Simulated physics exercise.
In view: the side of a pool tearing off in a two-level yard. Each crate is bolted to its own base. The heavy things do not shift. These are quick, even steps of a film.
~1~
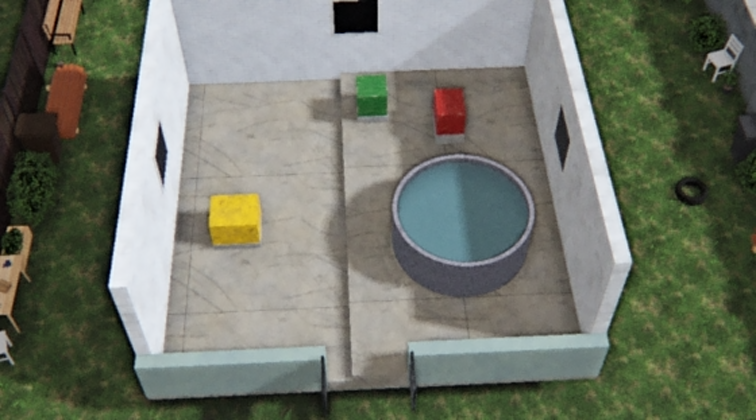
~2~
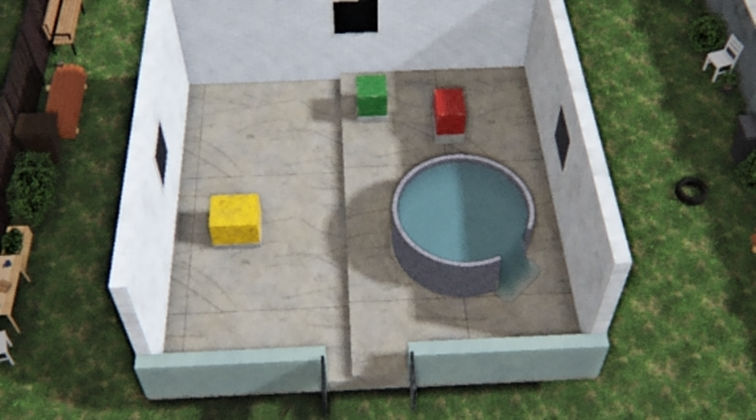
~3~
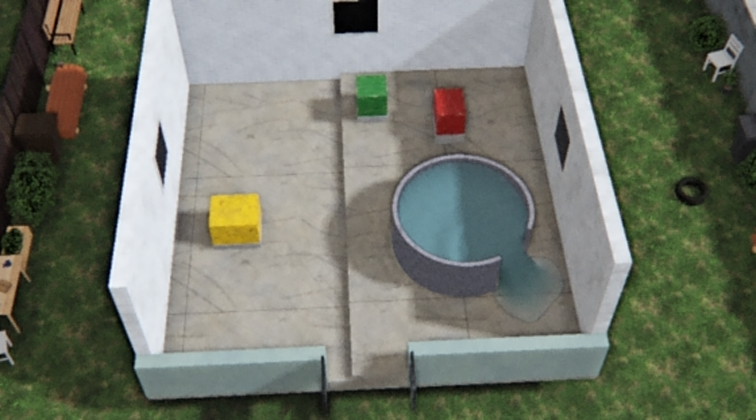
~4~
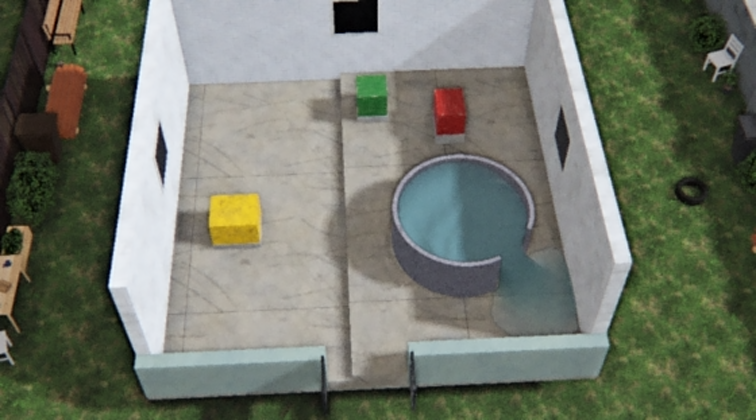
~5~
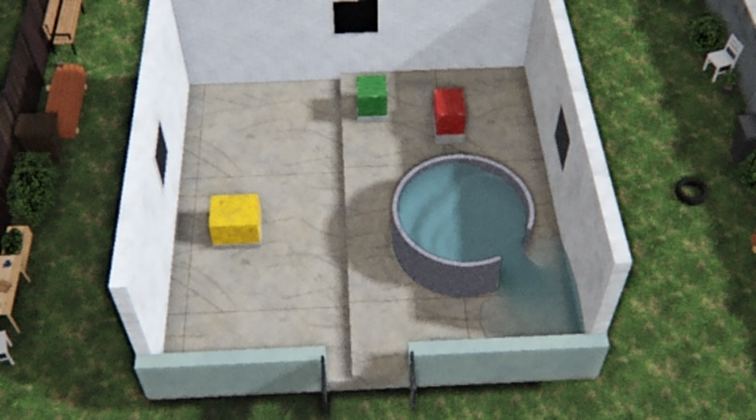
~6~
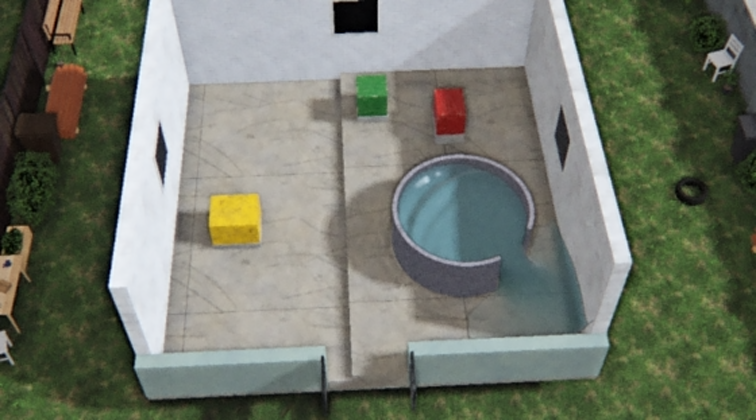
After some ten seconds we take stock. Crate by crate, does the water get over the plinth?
The yellow crate gets wet; the green crate stays dry; the red crate stays dry.
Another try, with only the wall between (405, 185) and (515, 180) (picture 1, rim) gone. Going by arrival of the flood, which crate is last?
The yellow crate.
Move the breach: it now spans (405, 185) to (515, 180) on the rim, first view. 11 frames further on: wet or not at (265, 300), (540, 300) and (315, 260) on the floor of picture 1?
As listed: Not flooded, free of water, no water.
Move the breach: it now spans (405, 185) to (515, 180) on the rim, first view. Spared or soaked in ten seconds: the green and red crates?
In short: Green takes water, red takes water.
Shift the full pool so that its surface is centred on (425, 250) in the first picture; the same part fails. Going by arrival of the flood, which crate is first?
I say the one in red.
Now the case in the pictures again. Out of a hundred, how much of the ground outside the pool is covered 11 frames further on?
About 30 per cent.
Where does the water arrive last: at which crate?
That is the green-painted one.
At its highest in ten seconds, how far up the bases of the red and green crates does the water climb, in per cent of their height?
Roughly 20 per cent, then 60 per cent.
A moment on, water covers 10 % of the floor; the yellow crate not reached, the green crate not reached, the red crate not reached.
Next, water covers 30 % of the floor; the yellow crate not reached, the green crate not reached, the red crate water round its plinth.
Then, water covers 55 % of the floor; the yellow crate water round its plinth, the green crate not reached, the red crate water round its plinth.
Later, water covers 85 % of the floor; the yellow crate water round its plinth, the green crate water round its plinth, the red crate water round its plinth.
In the end, water covers 95 % of the floor; the yellow crate was topped, the green crate stayed above the water, the red crate stayed above the water.
